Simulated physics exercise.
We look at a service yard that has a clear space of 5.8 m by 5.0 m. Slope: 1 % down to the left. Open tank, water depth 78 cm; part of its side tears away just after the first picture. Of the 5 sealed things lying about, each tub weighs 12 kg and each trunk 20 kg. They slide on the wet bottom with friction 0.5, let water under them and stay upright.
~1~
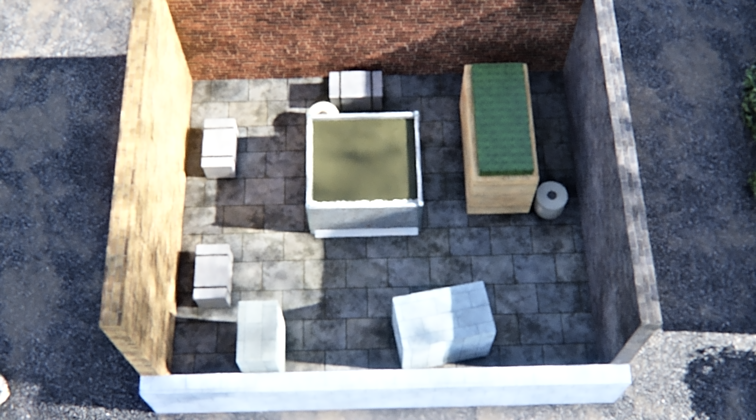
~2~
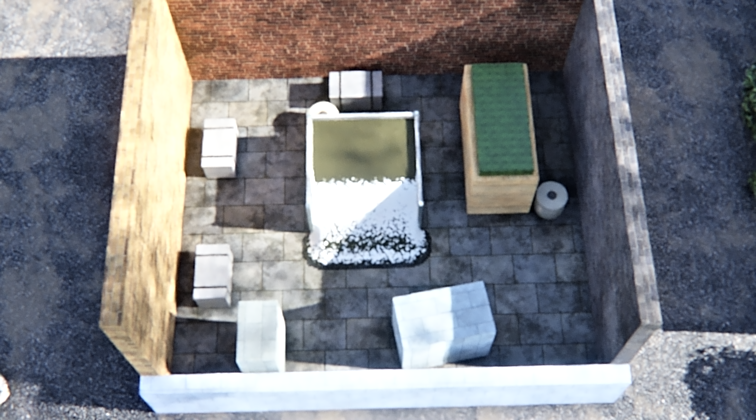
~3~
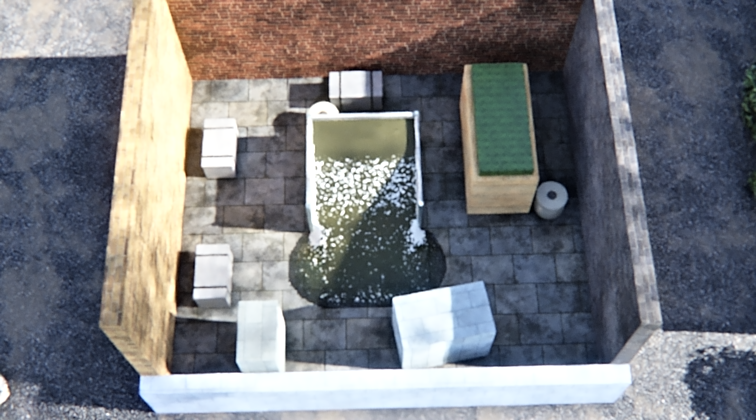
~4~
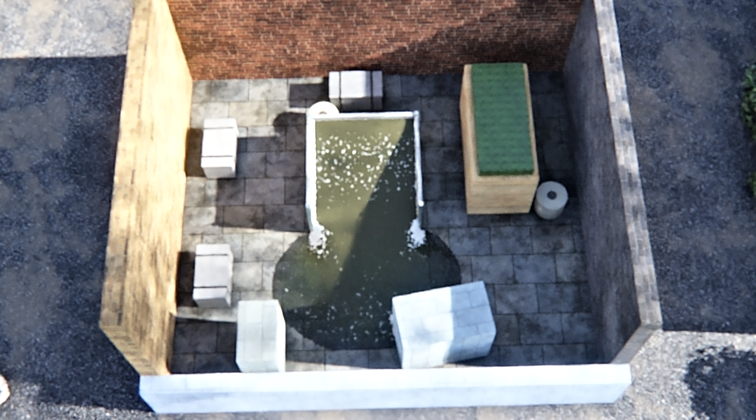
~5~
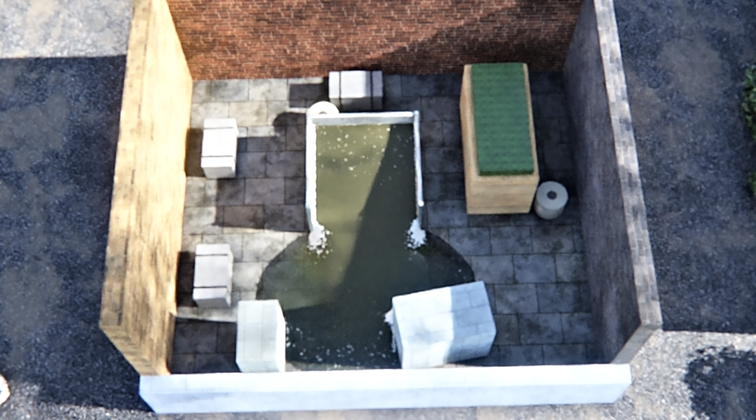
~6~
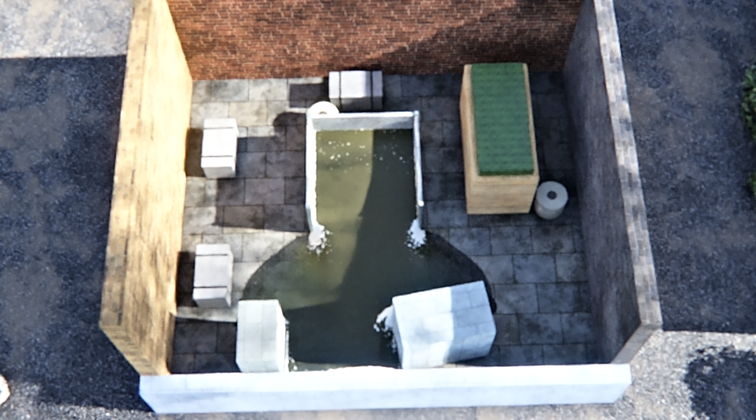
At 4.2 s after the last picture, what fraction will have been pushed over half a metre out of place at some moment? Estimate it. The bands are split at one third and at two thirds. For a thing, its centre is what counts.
It falls between one and two thirds.
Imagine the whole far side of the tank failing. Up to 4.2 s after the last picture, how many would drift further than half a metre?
The count would be 5.
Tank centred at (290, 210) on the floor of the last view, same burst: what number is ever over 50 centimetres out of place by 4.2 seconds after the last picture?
In that case the number is 2.
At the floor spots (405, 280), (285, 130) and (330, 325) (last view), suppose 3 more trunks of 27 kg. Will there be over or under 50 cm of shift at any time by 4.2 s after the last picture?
Taking them one by one: It goes beyond, then it stays within, then it goes beyond.
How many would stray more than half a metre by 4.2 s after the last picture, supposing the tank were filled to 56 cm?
The count would be 1.
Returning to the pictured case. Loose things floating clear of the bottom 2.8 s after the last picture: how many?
I'd say 1 of them.
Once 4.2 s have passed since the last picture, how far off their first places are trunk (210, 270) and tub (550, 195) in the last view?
Going in order, that's 150 cm for one and 100 cm for the other.
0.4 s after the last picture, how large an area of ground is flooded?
Close to 9.0 m2, I'd say.
Then, 0.4 s after the last picture 0 of 5 are over 50 cm from their spots; 0 afloat.
Then, 1.5 s after the last picture 0 of 5 are over 50 cm from their spots; 0 afloat.
Then, 2.8 s after the last picture 1 of 5 are over 50 cm from their spots; 1 afloat.
Then, 4.2 s after the last picture 3 of 5 are over 50 cm from their spots, and 3 have been at some point; 2 afloat.
